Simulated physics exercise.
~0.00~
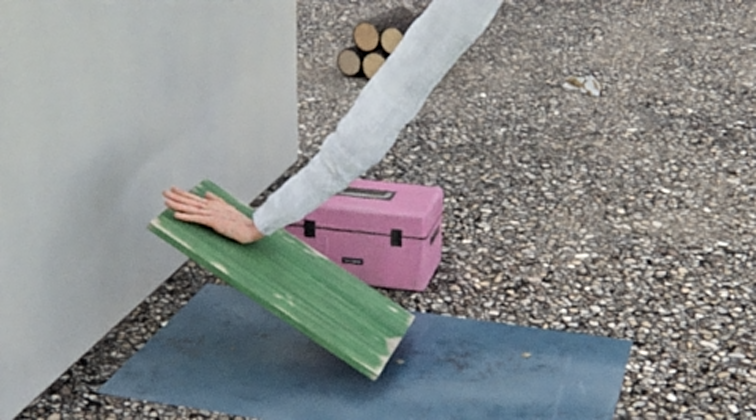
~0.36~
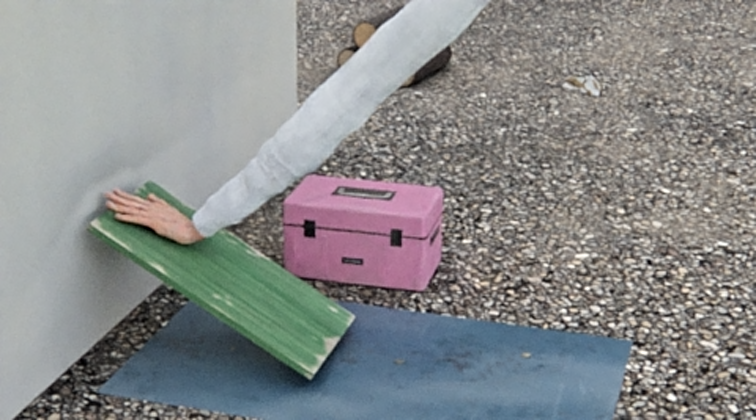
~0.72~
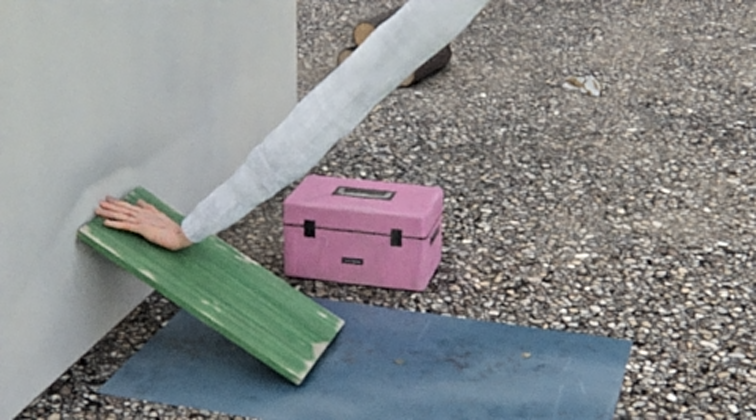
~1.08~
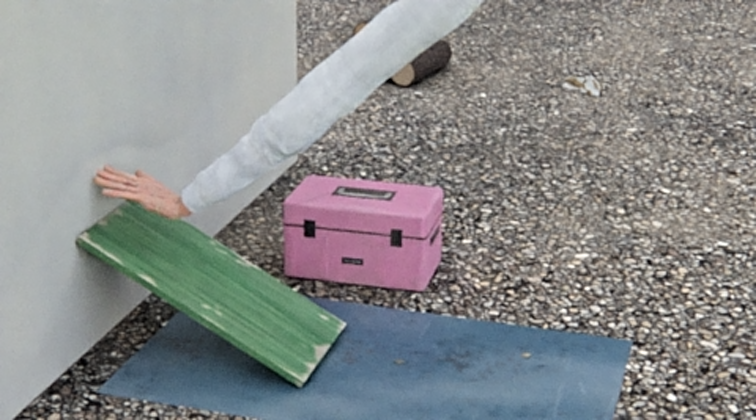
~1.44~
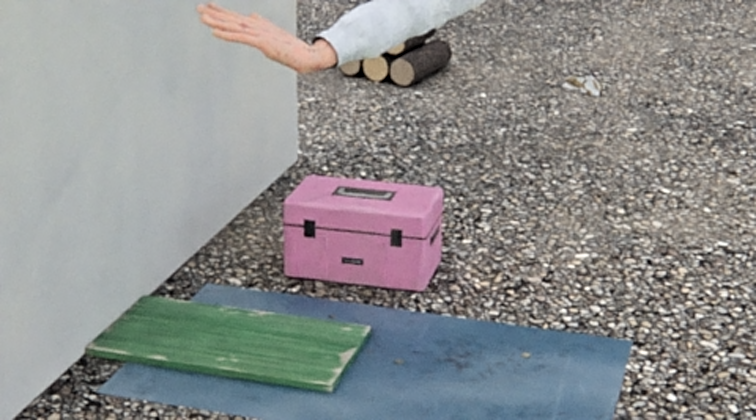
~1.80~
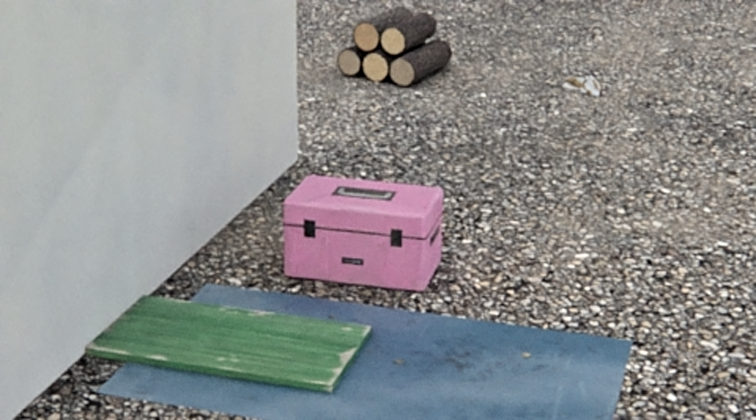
On a gravelly patch of ground beside a pale grey wall, seen from slightly above by a still camera, a blue mat lies in front of a pink toolbox, with a small stack of cut logs behind. A hand in a light sleeve holds a worn green board at a slant and moves it left until its upper end leans on the wall. The hand then lets go and draws back. The board slides down the wall and drops flat, partly on the mat. The arm leaves, and the board lies still while the toolbox stays in place.
